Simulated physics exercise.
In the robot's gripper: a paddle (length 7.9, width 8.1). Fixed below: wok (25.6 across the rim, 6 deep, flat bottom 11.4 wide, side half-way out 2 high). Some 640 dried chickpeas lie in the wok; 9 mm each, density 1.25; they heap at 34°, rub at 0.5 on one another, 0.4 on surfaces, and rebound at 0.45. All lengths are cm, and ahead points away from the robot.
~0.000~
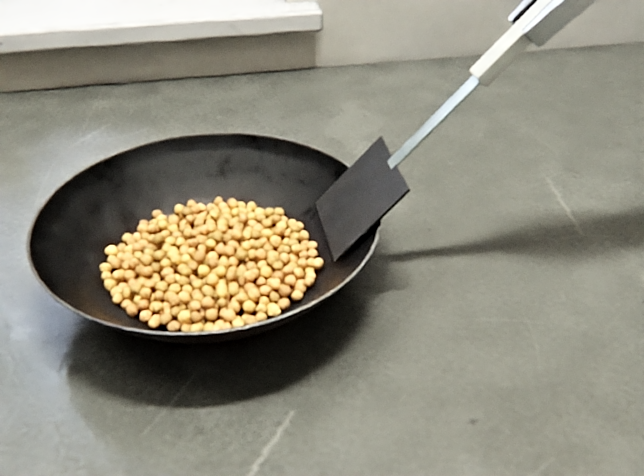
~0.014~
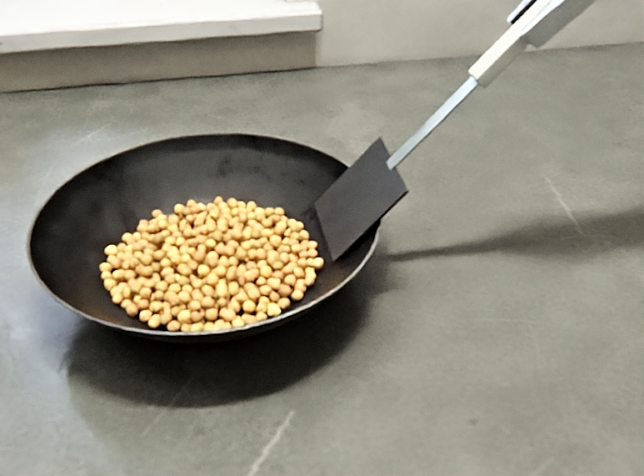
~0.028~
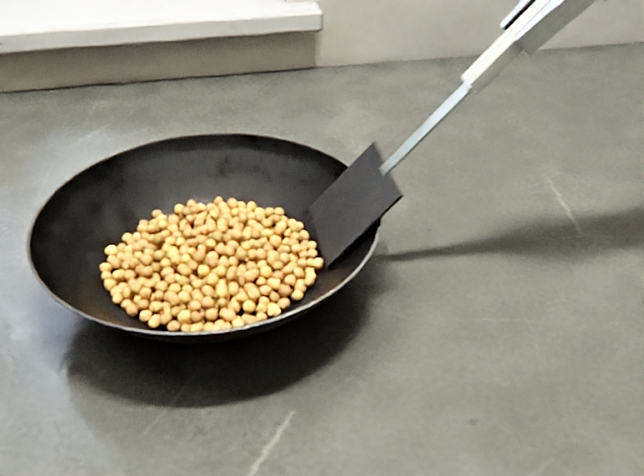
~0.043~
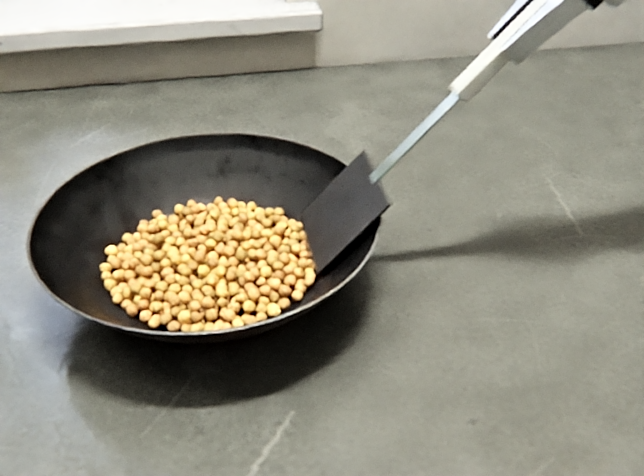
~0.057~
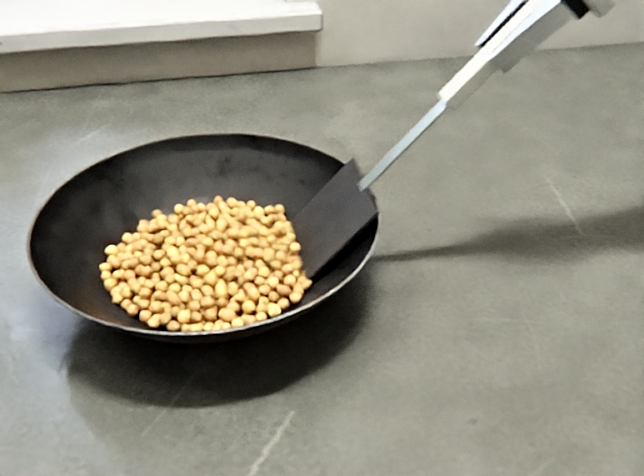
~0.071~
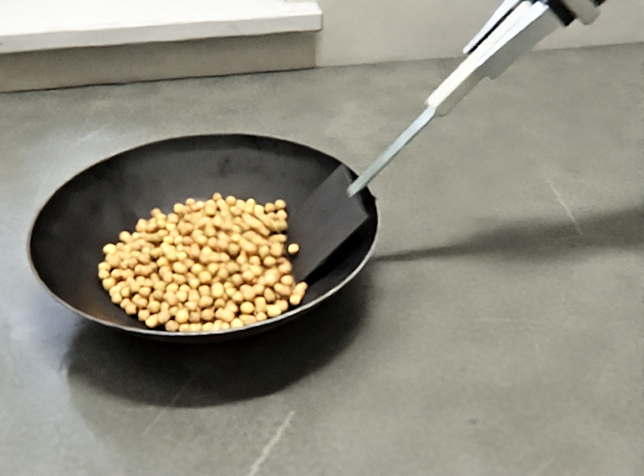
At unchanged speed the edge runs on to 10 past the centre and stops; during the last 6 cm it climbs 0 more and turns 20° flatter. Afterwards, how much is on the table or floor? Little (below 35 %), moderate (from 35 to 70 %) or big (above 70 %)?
Share on the table or floor: Little (below 35 %).
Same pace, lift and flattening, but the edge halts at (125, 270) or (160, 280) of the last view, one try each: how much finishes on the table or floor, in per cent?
Some 0 and 0 per cent.
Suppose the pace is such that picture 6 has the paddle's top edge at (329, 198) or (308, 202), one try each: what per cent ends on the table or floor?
About 45 and 45 per cent.
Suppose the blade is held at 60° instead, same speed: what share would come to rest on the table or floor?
It would be near 30 per cent.
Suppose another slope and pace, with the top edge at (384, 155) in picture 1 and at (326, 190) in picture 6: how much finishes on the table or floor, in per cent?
Some 40 per cent.
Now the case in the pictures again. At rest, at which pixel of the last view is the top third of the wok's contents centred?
At about (102, 259).
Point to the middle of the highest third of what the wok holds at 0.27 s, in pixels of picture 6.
Near (101, 245).
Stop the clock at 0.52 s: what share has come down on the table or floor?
Some 25 per cent.
After 0.17 s, sloping 47°, highest piece 8 above the table; 641 in the wok.
After 0.27 s, sloping 41°, highest piece 6 above the table; 641 in the wok.
After 0.52 s, sloping 27°, highest piece 7 above the table; 468 in the wok, 160 on the table or floor, 13 on the blade or in flight.
After 1.57 s, sloping 27°, highest piece 7 above the table; 467 in the wok, 174 on the table or floor.
At rest, 467 in the wok, 174 on the table or floor. That is 27 % on the table or floor.
